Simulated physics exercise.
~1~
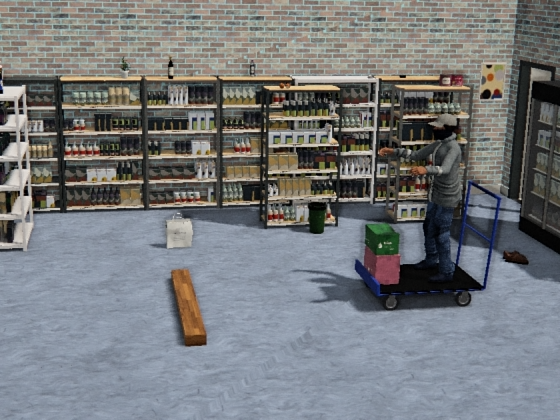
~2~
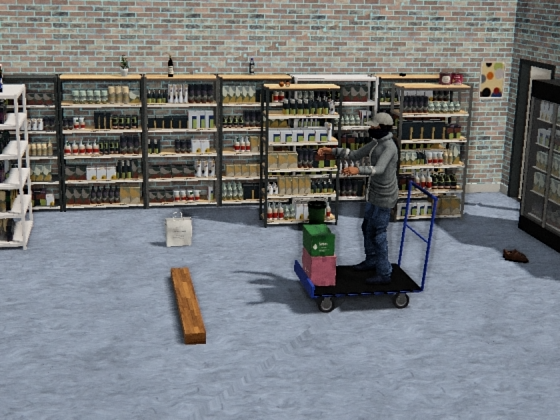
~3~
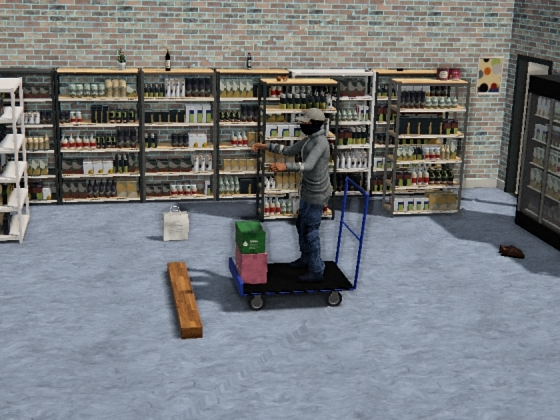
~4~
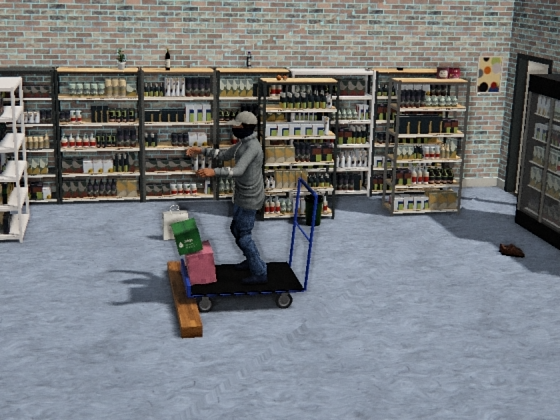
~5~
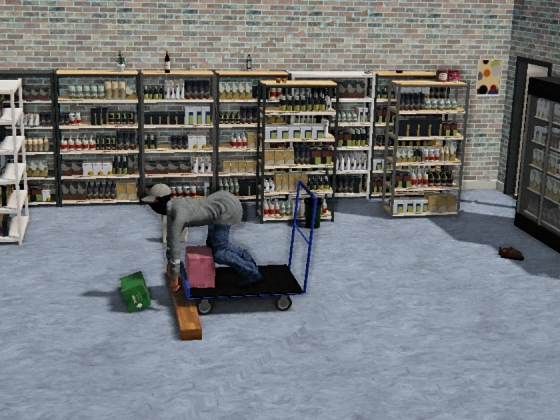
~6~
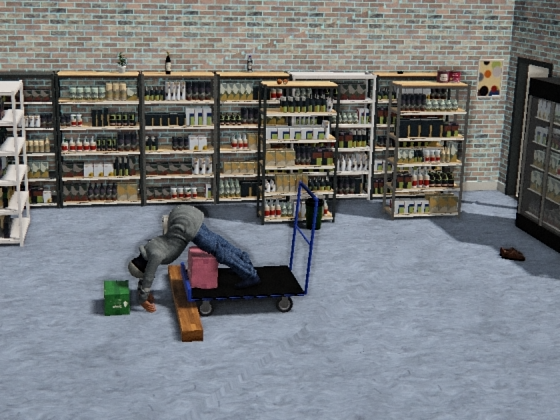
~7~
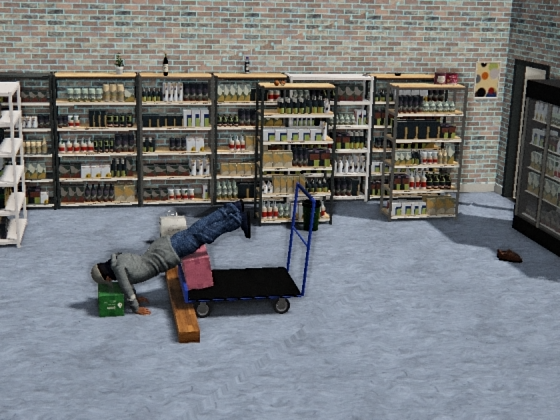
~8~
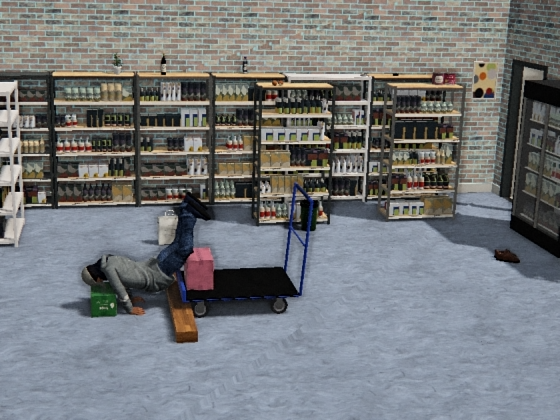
In the video, a person in a cap rides a blue trolley leftward through a shop until it stops at a wooden beam; the green box tumbles off, and the person pitches forward over the front, ending head-down on the floor while the pink box stays aboard.
